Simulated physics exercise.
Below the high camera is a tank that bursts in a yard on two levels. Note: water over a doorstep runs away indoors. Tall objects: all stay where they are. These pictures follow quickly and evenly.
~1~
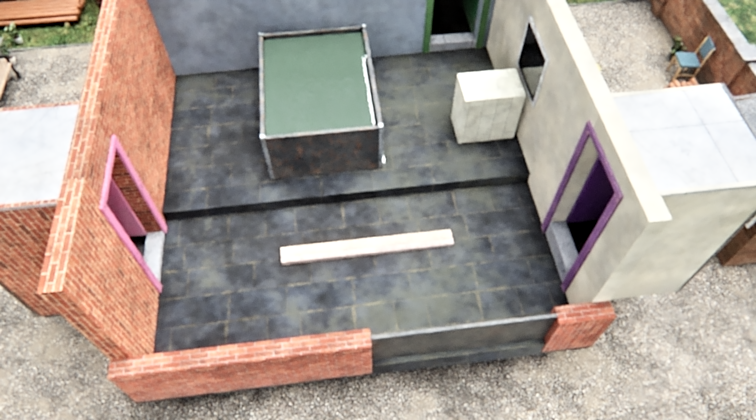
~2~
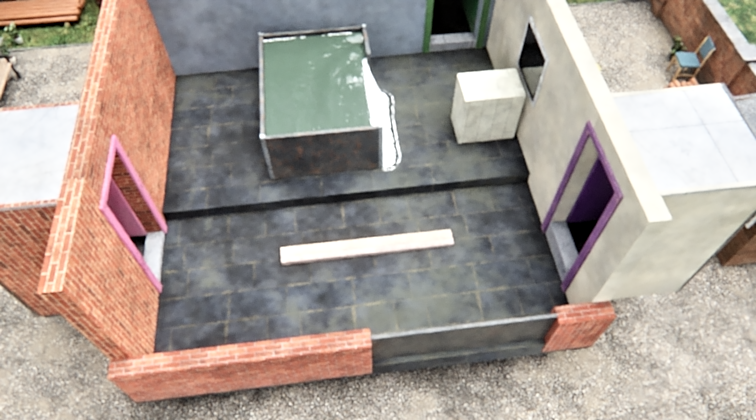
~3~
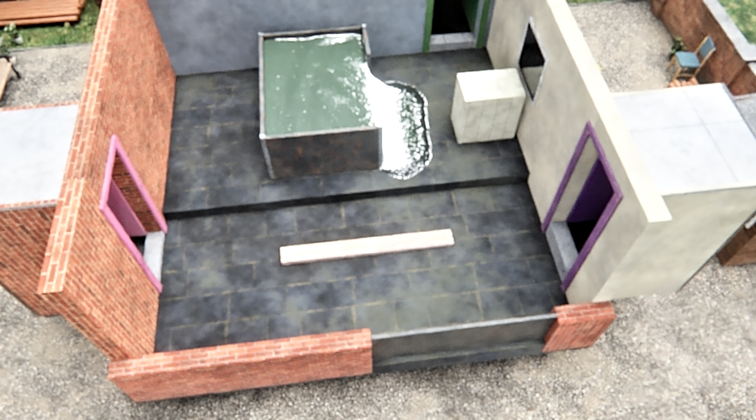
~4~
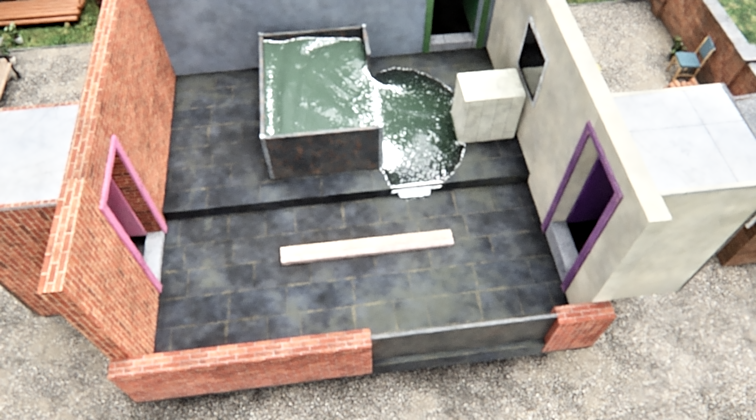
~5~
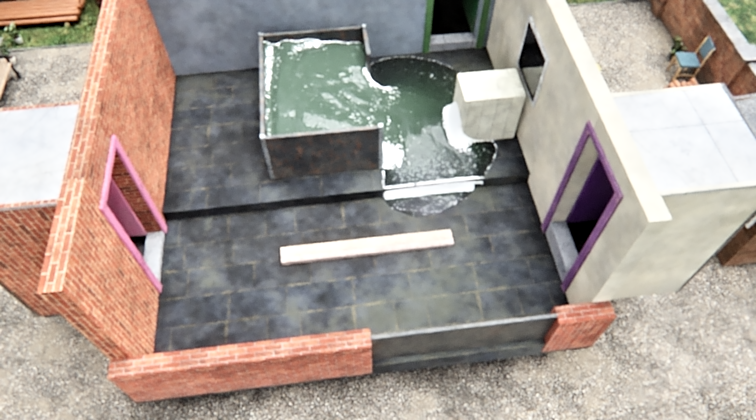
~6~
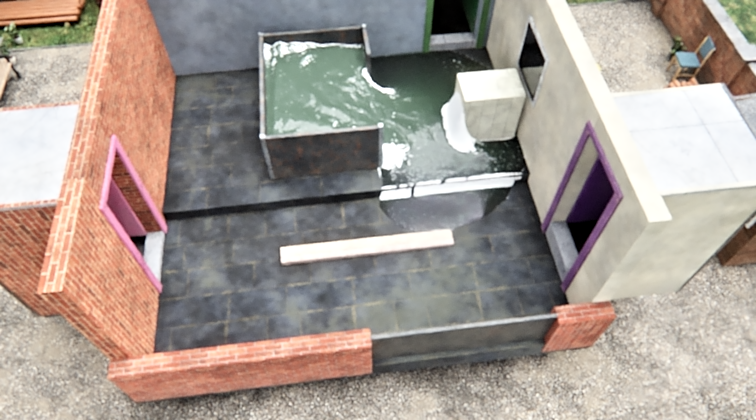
A dark-tiled yard on two levels, walled by red brick on the left and pale plaster on the right, is seen from high above. A square tank of green water stands on the upper level, left of a whitish block, with a pale bar lying below and purple-framed openings at both sides. Water bursts from the tank's right side, spreads foaming around the block, and pours over the step onto the lower tiles.
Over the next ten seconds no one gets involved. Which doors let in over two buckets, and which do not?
One by one: Pink door: Tops two buckets; purple door: Never tops two buckets; green door: Tops two buckets.
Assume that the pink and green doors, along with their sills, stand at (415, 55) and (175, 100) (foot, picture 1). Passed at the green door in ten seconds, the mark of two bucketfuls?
The answer is that green door doesn't reach the mark.
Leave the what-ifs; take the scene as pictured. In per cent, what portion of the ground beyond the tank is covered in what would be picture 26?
Share estimate: About 65 per cent.
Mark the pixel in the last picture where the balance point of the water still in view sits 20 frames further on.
It is near (406, 158).
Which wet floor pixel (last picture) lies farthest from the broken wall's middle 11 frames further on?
The front's farthest point is close to (571, 324).
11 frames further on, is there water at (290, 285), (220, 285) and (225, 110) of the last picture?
Lab note, in the order given: Unwetted, unwetted, unwetted.
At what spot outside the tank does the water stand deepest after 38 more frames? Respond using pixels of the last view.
(166, 229).
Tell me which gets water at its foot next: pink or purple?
That's the purple one.
A moment on, water covers 30 % of the floor; the pink door not reached, the purple door wet at the sill, nothing in, the green door under two buckets in.
Next, water covers 40 % of the floor; the pink door not reached, the purple door wet at the sill, nothing in, the green door far over two buckets in.
Then, water covers 65 % of the floor; the pink door not reached, the purple door under two buckets in, the green door far over two buckets in.
Later, water covers 90 % of the floor; the pink door over two buckets in, the purple door under two buckets in, the green door far over two buckets in.
In the end, water covers 95 % of the floor; the pink door far over two buckets in, the purple door under two buckets in, the green door far over two buckets in.
